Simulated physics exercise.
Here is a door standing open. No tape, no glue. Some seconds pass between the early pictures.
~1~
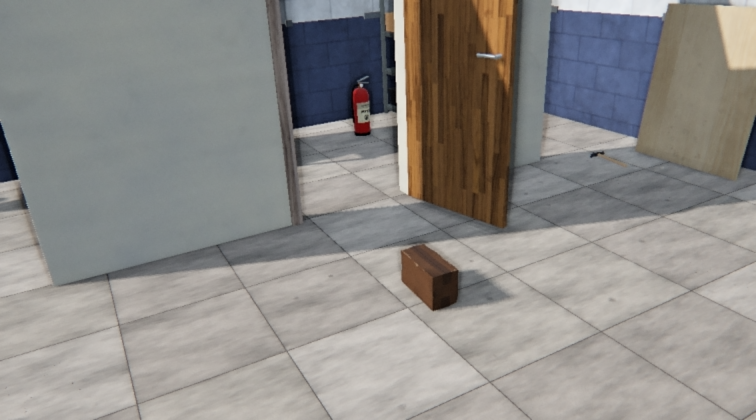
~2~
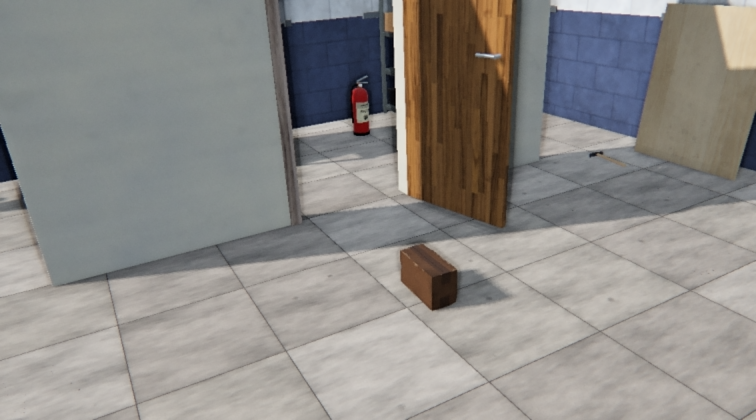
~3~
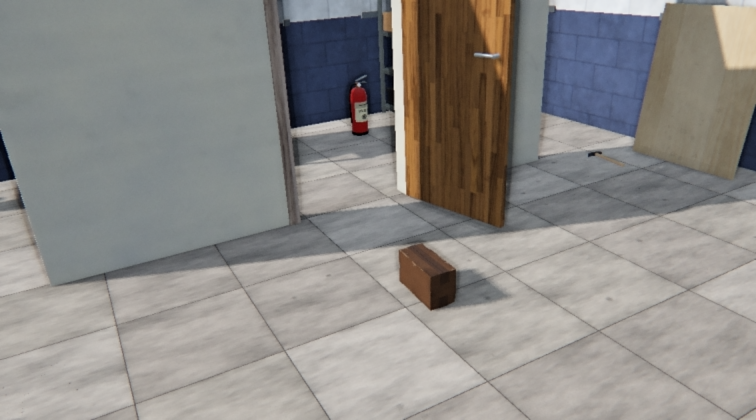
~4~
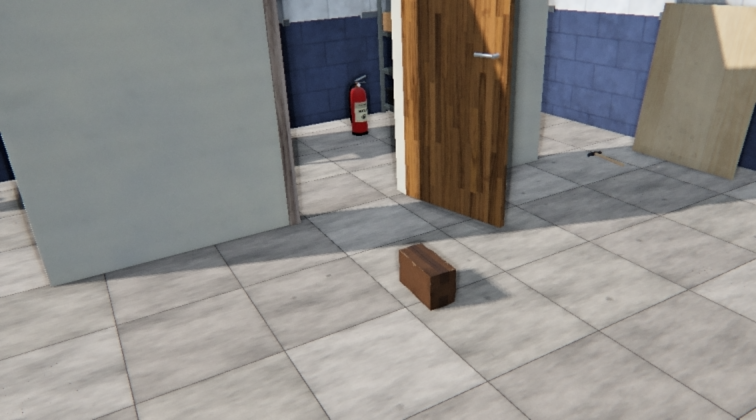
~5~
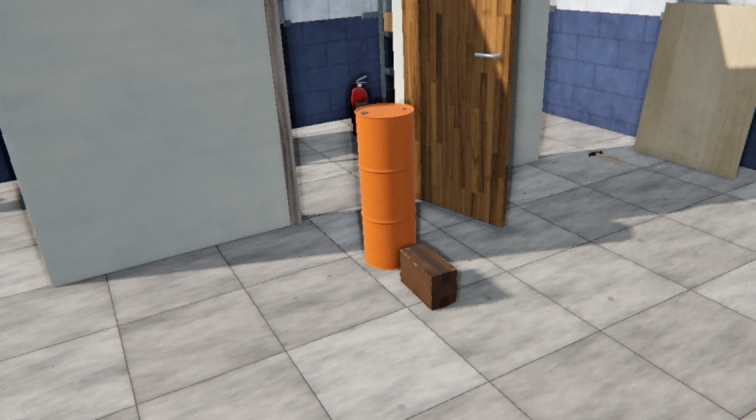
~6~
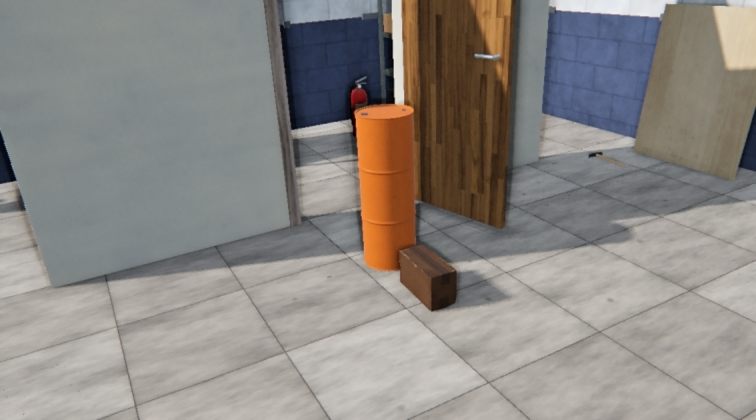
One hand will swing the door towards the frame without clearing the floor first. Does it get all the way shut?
The door stops short.
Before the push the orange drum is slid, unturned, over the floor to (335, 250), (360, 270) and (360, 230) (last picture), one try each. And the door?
First try: It is blocked; second try: It reaches the frame; third try: It stops short.
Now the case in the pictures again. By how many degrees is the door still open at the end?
About 60°.
Then, 0.60 s on from there, door 95° open.
Then, 1.00 s on from there, door 82° open.
Then, 1.40 s on from there, door 68° open.
In the end, door 61° open; both unmoved. At the end, from the last picture's camera, orange drum near (387, 188).
